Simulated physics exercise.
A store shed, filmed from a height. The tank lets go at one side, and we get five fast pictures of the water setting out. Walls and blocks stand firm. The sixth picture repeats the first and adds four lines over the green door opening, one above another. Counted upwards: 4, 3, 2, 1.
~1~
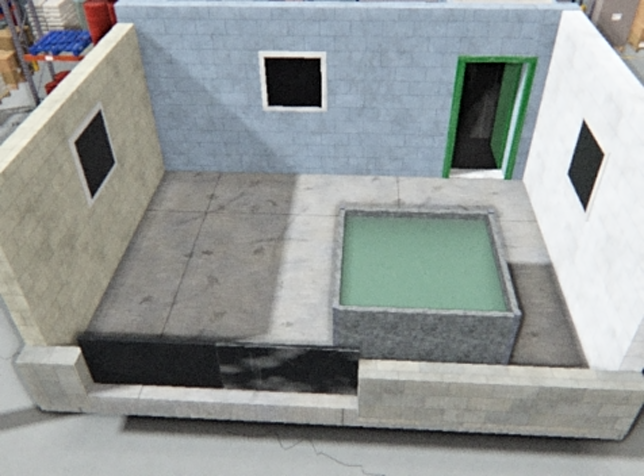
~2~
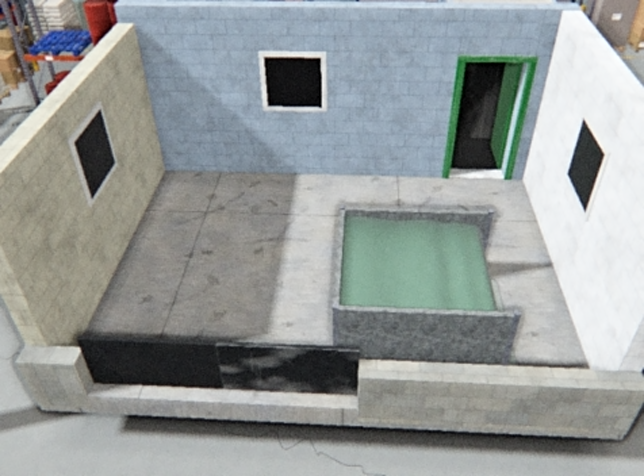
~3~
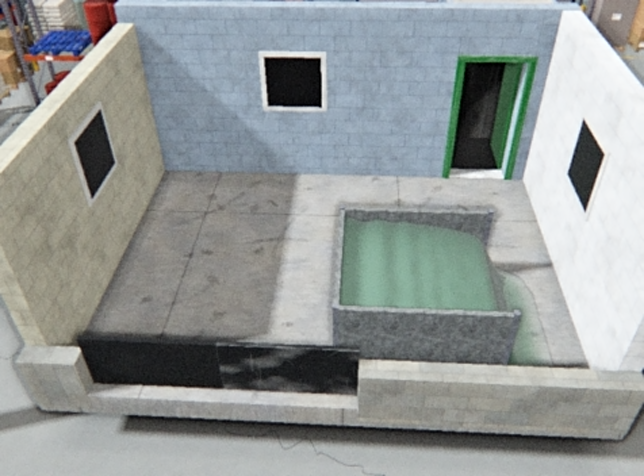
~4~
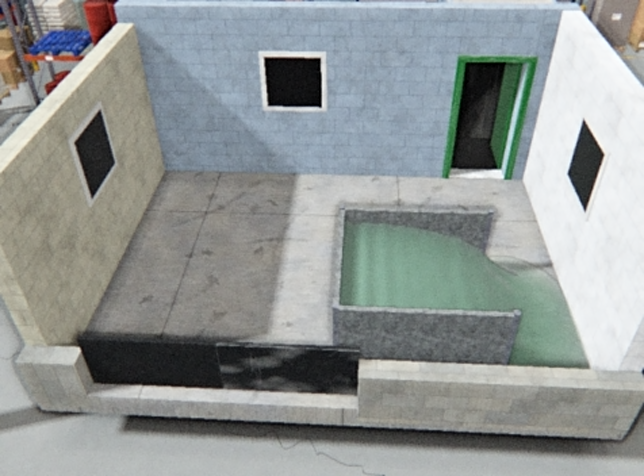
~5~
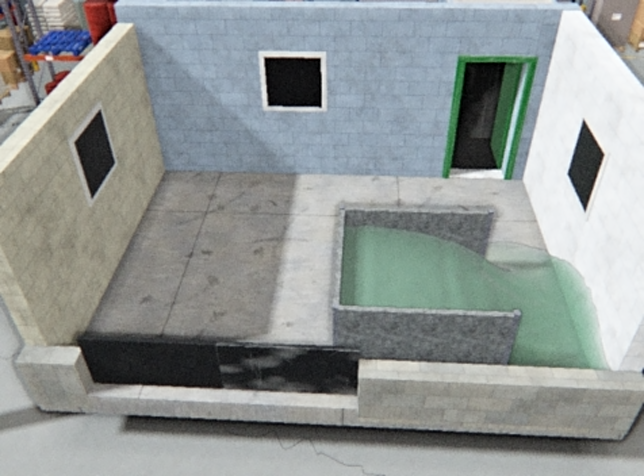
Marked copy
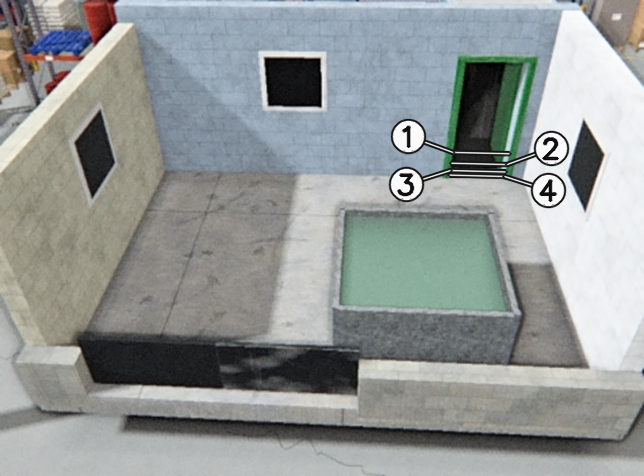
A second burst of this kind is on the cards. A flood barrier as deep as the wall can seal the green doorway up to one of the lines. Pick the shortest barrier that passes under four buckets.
The answer is height 1.
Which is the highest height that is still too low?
The answer is 2.
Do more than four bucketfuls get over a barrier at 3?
Yes, it does.
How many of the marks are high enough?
One of them.
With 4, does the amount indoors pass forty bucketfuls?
Yes.
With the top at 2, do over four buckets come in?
Yes, it does.
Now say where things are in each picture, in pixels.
Water in the tank at rest, its middle at (420, 261); foot of the green doorway at (476, 178); shut gate at (218, 350), in the first picture.
Water covers 2 % of the ground, its front hidden from here, in the second picture.
In the third picture, 5 % of the ground under water, visible out to (525, 309).
In the fourth picture, 10 % of the ground under water, visible out to (525, 264).
In the fifth picture, 12 % of the ground under water, visible out to (548, 253).
In white, 1 at (481, 153); 2 at (479, 163); 3 at (477, 171); 4 at (477, 175); from the bottom up 4, 3, 2, 1.
Choosing 1, a splash gets over, under a bucket.
Choosing 2, about 13 bucketfuls get in.
Choosing 3, dozens of bucketfuls pour in.
Choosing 4, dozens of bucketfuls pour in.
